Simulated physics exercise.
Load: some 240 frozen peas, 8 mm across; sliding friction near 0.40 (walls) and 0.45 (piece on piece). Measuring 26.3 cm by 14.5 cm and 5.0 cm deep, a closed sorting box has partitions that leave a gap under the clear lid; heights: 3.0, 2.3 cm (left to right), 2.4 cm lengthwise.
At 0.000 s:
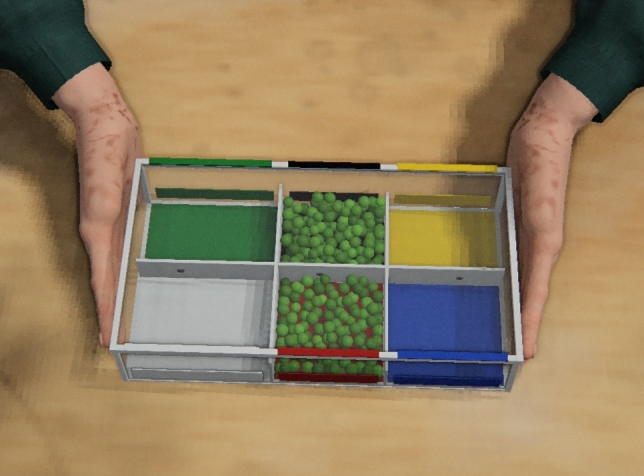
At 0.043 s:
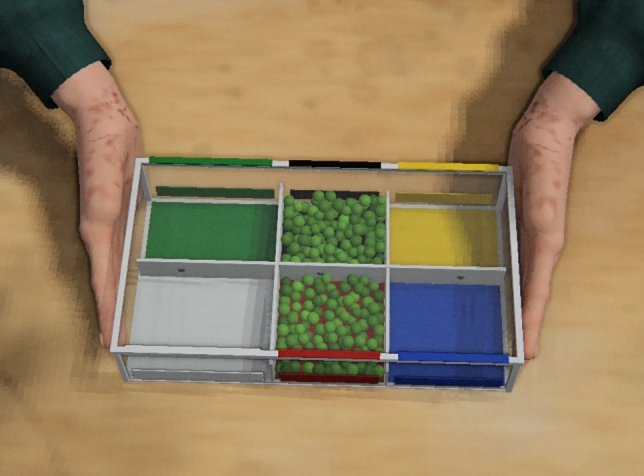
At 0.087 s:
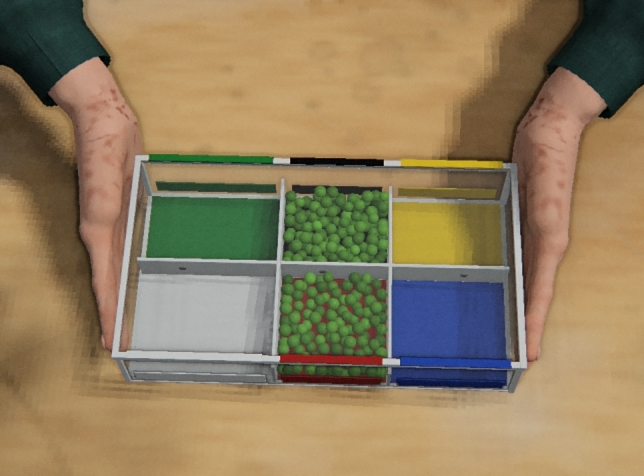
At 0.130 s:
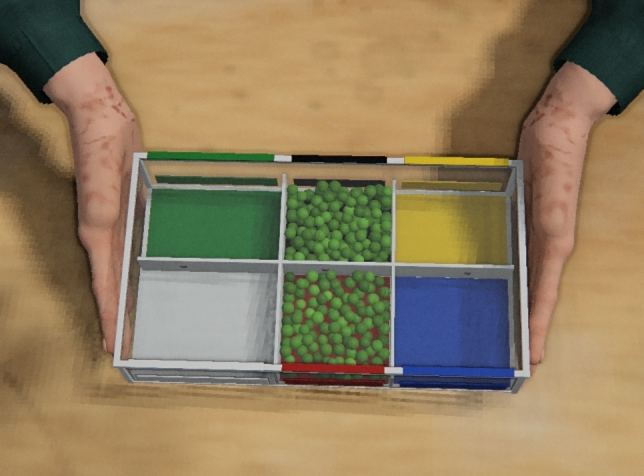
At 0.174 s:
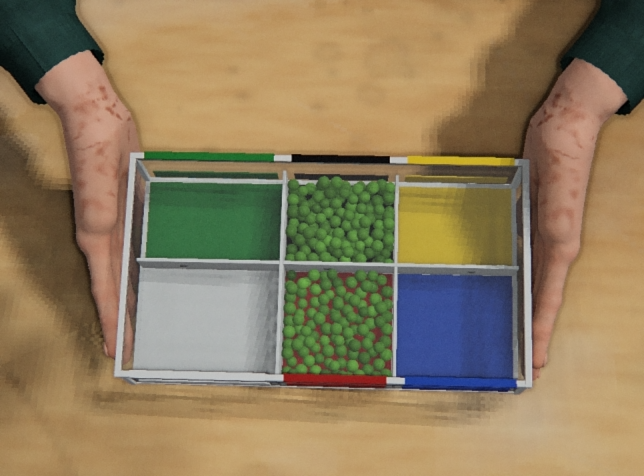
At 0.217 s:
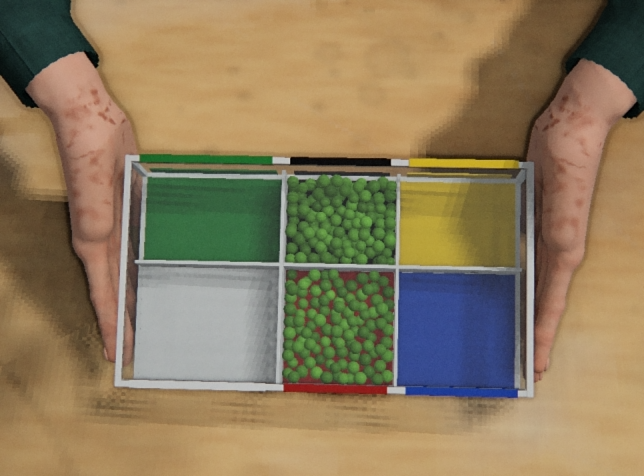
Two hands gradually tilt a clear-lidded box, its green peas staying in the middle compartments.
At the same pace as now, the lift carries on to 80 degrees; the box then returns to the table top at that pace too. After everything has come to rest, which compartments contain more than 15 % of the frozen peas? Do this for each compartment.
Red: More than 15 %, blue: Not more than 15 %, green: Not more than 15 %, yellow: Not more than 15 %, white: Not more than 15 %, black: More than 15 %.
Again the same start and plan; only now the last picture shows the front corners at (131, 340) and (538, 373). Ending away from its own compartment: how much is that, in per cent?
Some 45 %.
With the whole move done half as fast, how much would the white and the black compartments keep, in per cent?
White = 5 per cent, black = 30 per cent.
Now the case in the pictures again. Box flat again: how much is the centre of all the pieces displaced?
About 4.5 cm.
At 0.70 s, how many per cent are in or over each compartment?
Red 65, blue 0, green 0, yellow 0, white 0, black 35.
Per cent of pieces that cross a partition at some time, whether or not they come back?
35 per cent or so.
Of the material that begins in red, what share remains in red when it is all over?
About 100 in a hundred.
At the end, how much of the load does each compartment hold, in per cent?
Final shares: Red 70 %; blue 5 %; green 0 %; yellow 0 %; white 5 %; black 20 %.
Then, at 0.70 s, tilt 78 degrees; red 65 %, black 35 %.
After 1.02 s, tilt 31 degrees; red 70 %, blue 5 %, white 5 %, black 20 %.
Then, at 1.43 s, tilt 0 degrees; red 70 %, blue 5 %, white 5 %, black 20 %.
In the end, at 2.0 s, red 70 %, blue 5 %, green 0 %, yellow 0 %, white 5 %, black 20 %.
